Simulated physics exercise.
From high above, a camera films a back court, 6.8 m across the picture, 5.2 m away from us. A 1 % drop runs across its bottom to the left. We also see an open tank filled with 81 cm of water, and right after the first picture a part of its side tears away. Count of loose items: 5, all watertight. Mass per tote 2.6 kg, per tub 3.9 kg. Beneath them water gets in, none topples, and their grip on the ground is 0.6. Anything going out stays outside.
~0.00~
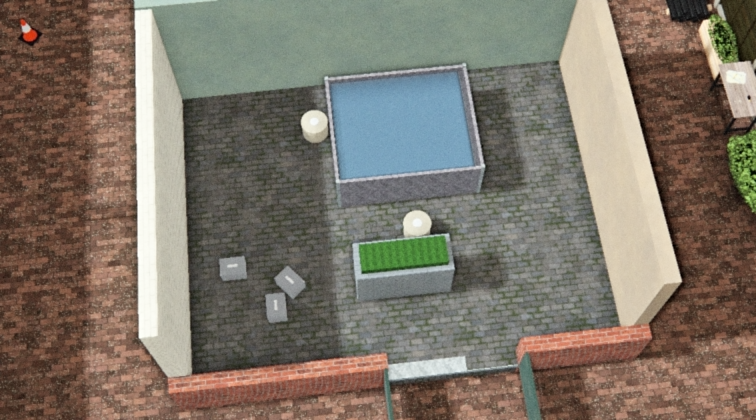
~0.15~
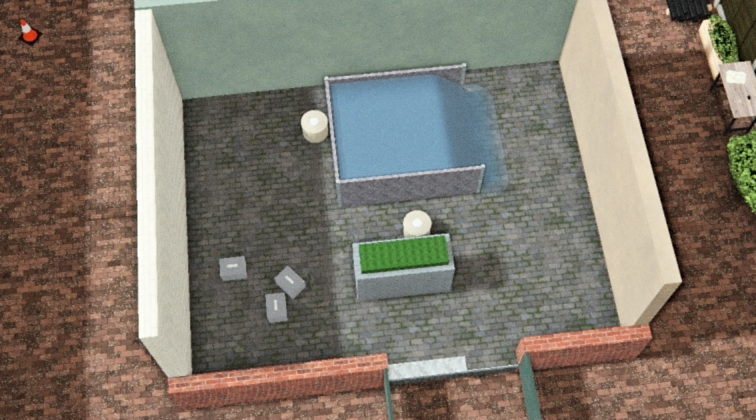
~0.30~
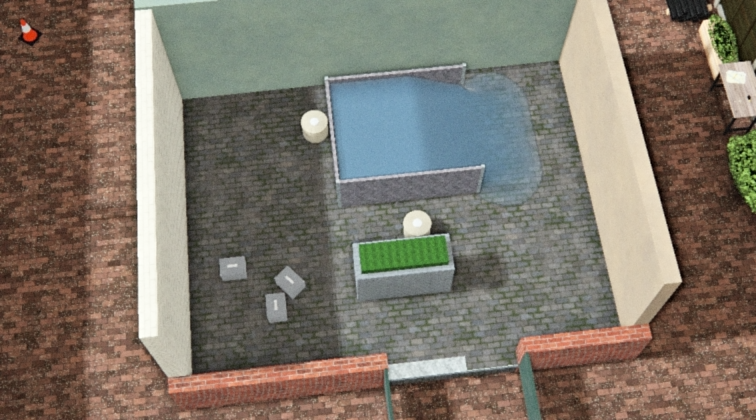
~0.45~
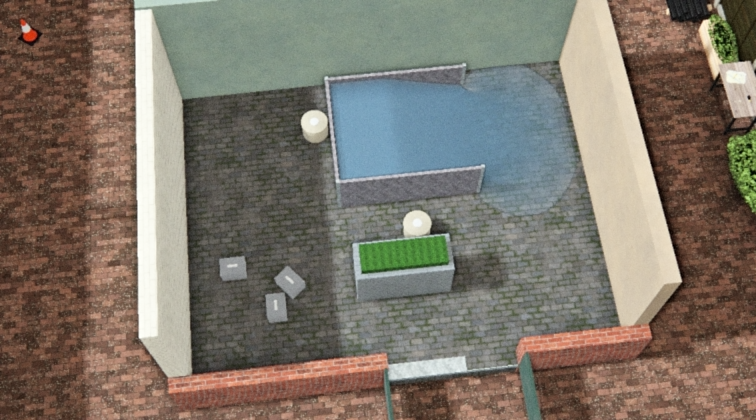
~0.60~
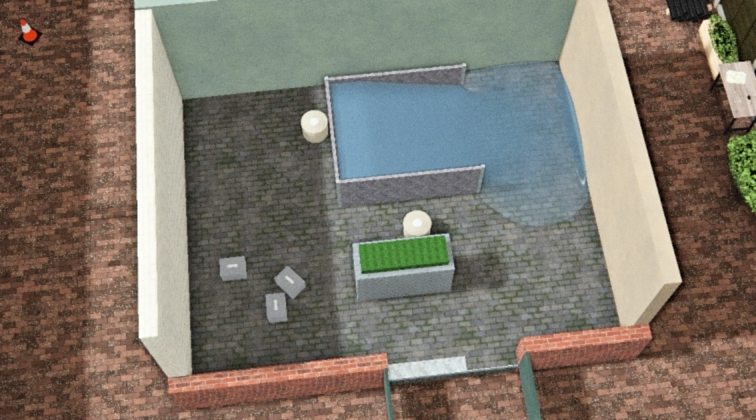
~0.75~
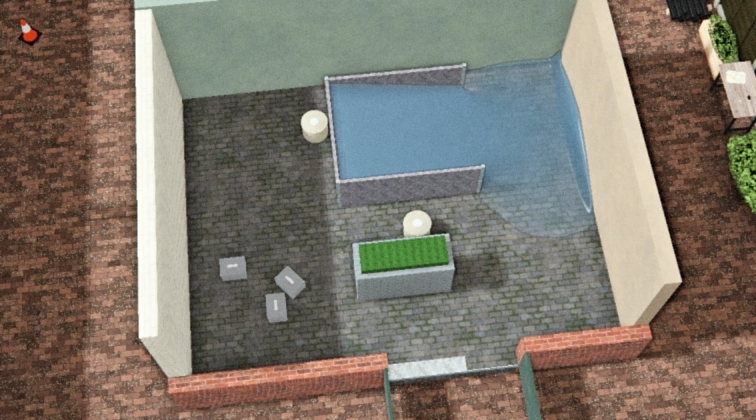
A big square tank of water in a walled courtyard lost its right side, and the water poured out across the paving to the right-hand wall, while the nearby blocks and tubs stayed put.
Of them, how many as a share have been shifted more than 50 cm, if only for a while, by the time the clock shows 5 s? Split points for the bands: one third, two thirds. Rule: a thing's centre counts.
A low fraction is pushed that far, below a third.
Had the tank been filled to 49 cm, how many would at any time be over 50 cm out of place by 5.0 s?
That would give 0.
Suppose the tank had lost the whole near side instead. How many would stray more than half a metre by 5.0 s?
In that case the number is 4.
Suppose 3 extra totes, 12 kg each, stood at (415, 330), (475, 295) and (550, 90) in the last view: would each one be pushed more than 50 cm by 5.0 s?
Result, one by one: Exceeded, exceeded and exceeded.
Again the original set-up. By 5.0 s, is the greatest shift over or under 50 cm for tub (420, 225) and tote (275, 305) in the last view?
In the order asked, they come out within the limit and beyond the limit.
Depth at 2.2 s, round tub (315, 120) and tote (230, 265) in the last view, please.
0 and 0 cm.
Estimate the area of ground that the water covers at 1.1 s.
Close to 11.0 m2, I'd say.
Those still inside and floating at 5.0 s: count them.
It comes to 2.
After 1.1 s 0 of 5 are over 50 cm from their spots; 0 afloat.
After 2.2 s 0 of 5 are over 50 cm from their spots; 0 afloat.
After 3.5 s 0 of 5 are over 50 cm from their spots; 0 afloat.
After 5.0 s 1 of 5 are over 50 cm from their spots, and 1 have been at some point; 2 afloat.
